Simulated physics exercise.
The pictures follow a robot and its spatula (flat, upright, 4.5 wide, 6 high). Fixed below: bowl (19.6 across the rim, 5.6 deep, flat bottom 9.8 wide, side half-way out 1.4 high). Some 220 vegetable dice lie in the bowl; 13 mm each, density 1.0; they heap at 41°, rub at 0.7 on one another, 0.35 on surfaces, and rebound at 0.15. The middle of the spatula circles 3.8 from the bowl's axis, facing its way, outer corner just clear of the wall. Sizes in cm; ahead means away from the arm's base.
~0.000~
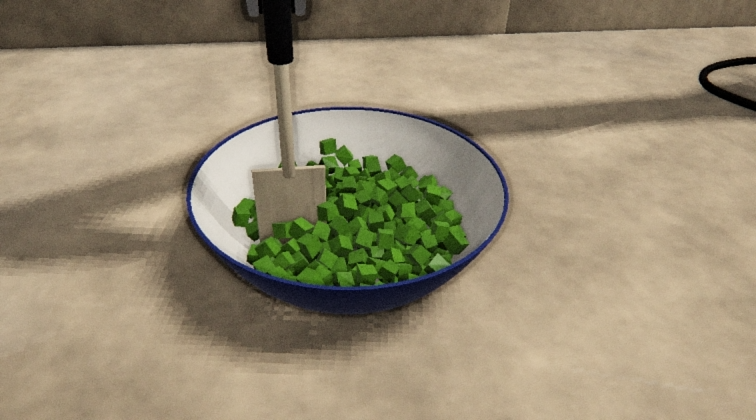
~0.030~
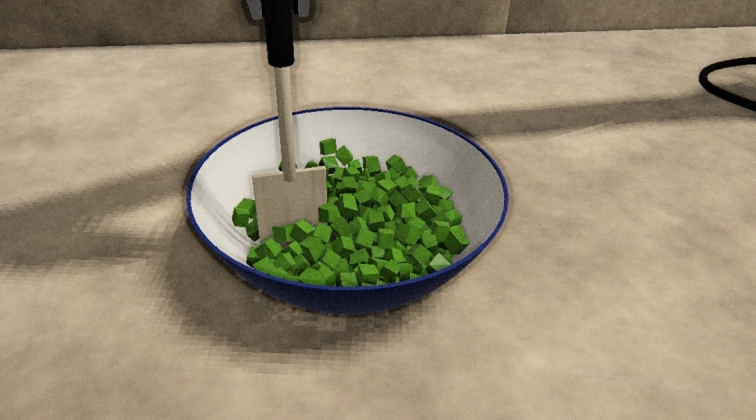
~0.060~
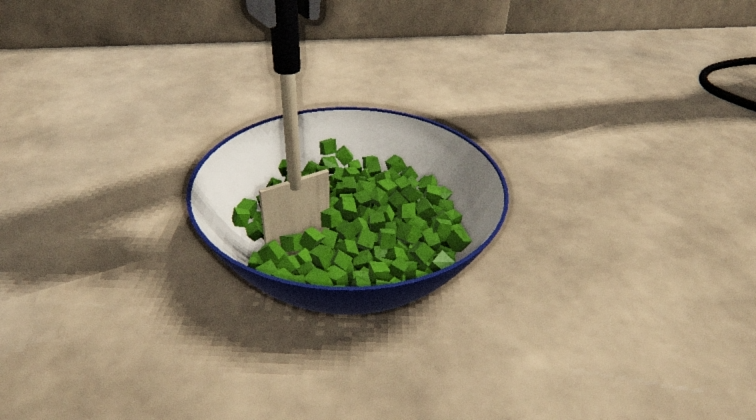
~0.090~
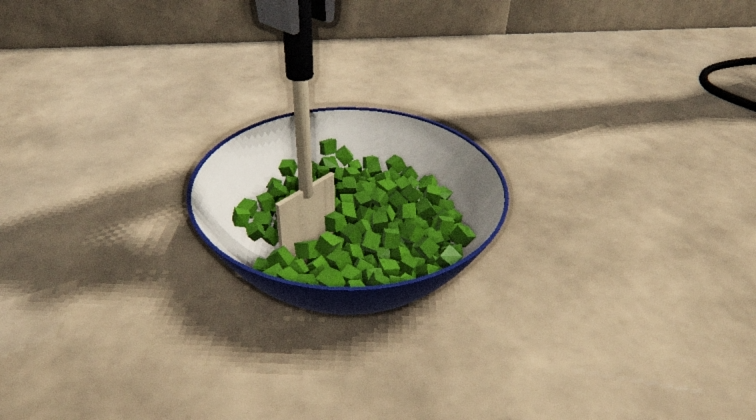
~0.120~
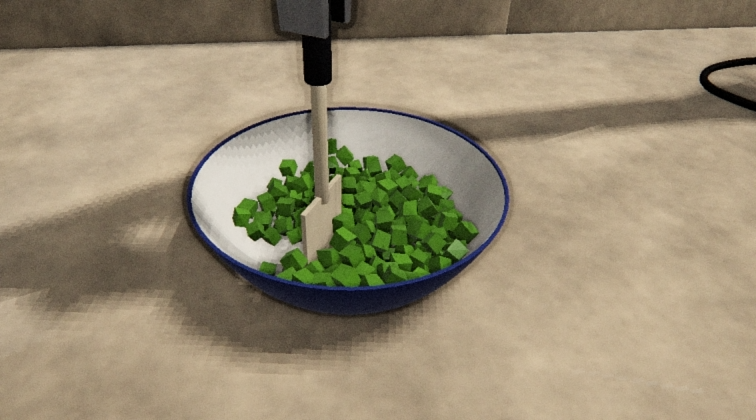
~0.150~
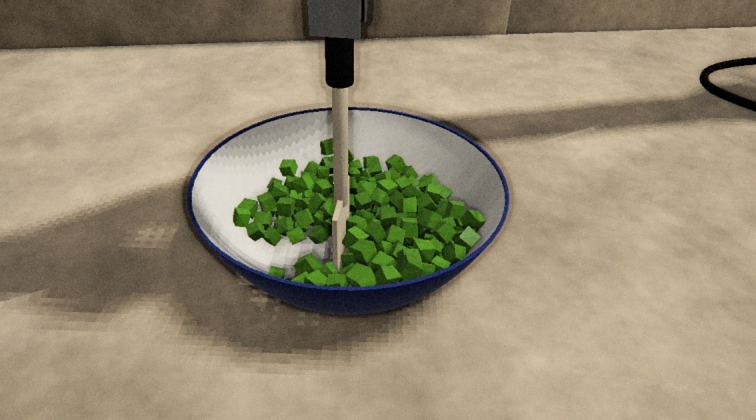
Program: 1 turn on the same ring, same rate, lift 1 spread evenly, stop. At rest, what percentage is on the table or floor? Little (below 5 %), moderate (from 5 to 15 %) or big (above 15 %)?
Share on the table or floor: Moderate (from 5 to 15 %).
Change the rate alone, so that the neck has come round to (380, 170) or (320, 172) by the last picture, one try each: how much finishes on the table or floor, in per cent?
About 25 and 10 per cent.
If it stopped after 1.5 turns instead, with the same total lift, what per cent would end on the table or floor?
Then about 15 per cent.
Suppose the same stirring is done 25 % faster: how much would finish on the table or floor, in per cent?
In that case some 15 per cent.
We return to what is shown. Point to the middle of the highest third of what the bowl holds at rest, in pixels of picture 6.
Near (288, 256).
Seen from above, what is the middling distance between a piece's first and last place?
Some 9 cm.
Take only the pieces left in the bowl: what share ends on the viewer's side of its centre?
Roughly 60 per cent.
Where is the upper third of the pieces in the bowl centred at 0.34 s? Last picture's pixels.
Near (417, 153).
After 0.34 s, 184° round, highest piece 7 above the table; 216 in the bowl, 3 in flight or on the tool.
After 0.53 s, 294° round, highest piece 8 above the table; 205 in the bowl, 11 on the table or floor, 3 in flight or on the tool.
After 0.82 s, 0° round, highest piece 7 above the table; 198 in the bowl, 19 on the table or floor, 2 in flight or on the tool.
After 1.52 s, 0° round, highest piece 7 above the table; 198 in the bowl, 21 on the table or floor.
At rest, 198 in the bowl, 21 on the table or floor. That is 10 % on the table or floor.
